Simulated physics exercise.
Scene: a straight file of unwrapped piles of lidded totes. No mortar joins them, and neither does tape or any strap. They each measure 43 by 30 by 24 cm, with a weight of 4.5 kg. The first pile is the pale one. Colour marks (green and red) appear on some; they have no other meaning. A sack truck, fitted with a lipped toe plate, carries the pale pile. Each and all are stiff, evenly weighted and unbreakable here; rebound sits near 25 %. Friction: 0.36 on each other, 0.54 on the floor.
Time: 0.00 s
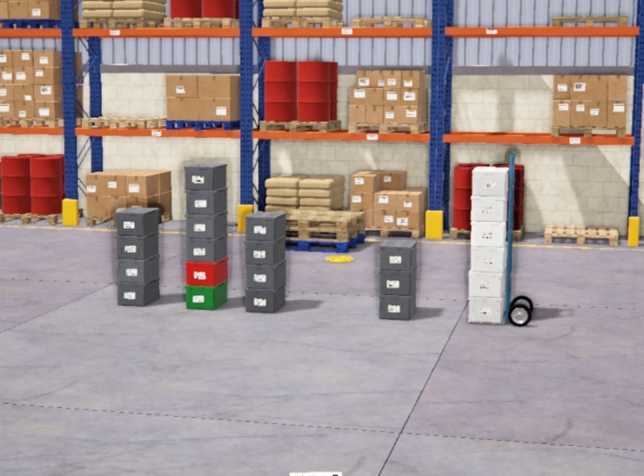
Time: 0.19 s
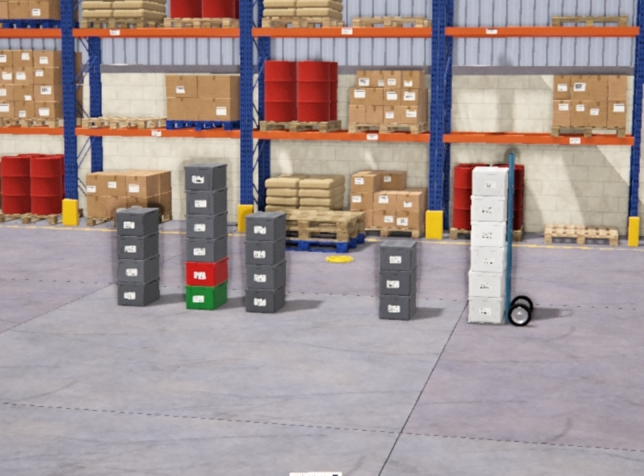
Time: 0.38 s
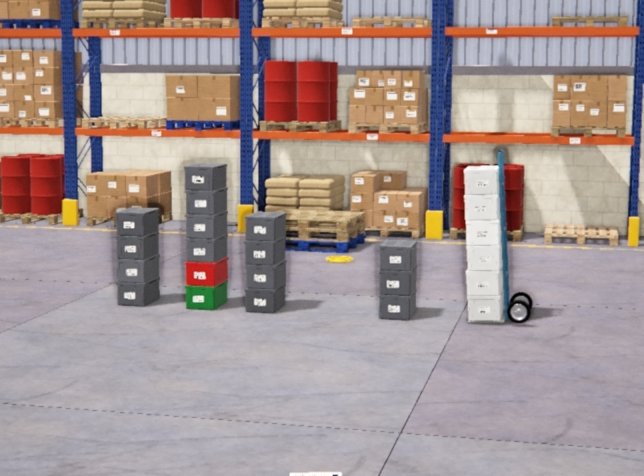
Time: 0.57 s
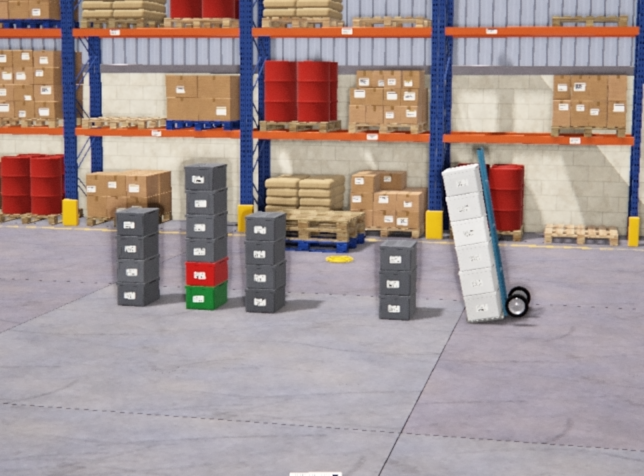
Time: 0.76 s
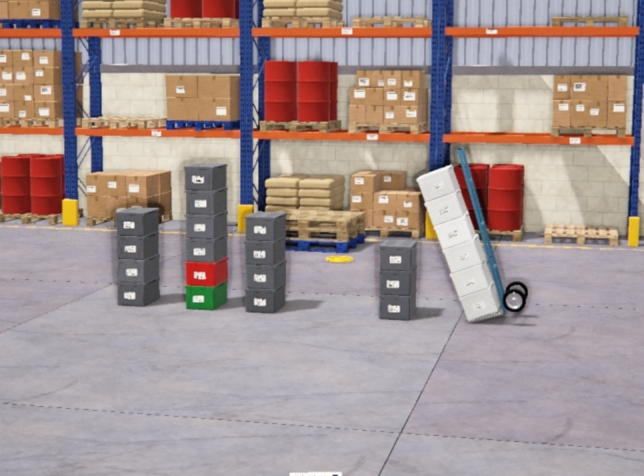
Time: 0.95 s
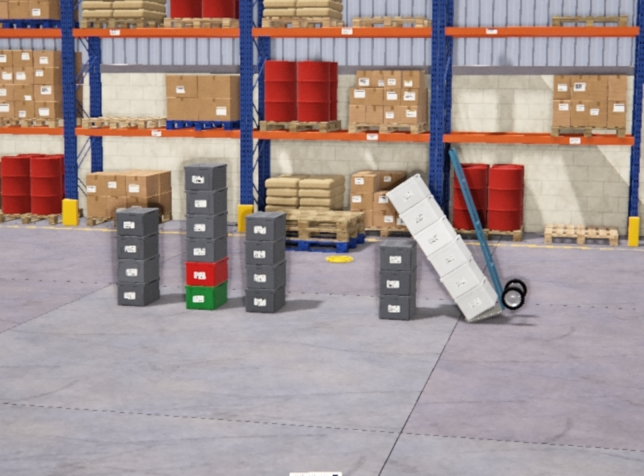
In a warehouse, a hand truck and its pale stack of boxes tilt left.
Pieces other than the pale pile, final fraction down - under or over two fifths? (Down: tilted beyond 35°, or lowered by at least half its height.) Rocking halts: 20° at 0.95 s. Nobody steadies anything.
The share down stays beneath two fifths.
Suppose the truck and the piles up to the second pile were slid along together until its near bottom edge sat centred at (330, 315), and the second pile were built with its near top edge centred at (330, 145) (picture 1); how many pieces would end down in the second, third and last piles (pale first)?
Pile by pile that makes second 6, third 4, last 4.
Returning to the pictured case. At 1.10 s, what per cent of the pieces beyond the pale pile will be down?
0 %.
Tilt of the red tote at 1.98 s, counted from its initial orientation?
Tilt from start: Approx. 0 degrees.
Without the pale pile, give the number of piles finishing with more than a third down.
Looks like 1 of them in total.
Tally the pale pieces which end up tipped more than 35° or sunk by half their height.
6 of the pale pieces.
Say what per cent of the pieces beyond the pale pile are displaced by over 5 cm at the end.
10 in a hundred.
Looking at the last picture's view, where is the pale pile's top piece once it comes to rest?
End position: Near (287, 298) px.
After 1.10 s, 6 of the pale pile down; none of the 17 other totes down, 1 disturbed.
After 1.48 s, 6 of the pale pile down; none of the 17 other totes down, 3 disturbed.
After 1.98 s, 6 of the pale pile down; 2 of the 17 other totes down.
At rest (2.9 s), 6 of the pale pile down; 2 of the 17 other totes down; green tote unmoved; red tote unmoved. That is 12 per cent. As the last picture would show them, middles, green tote near (207, 294), red tote near (207, 271).
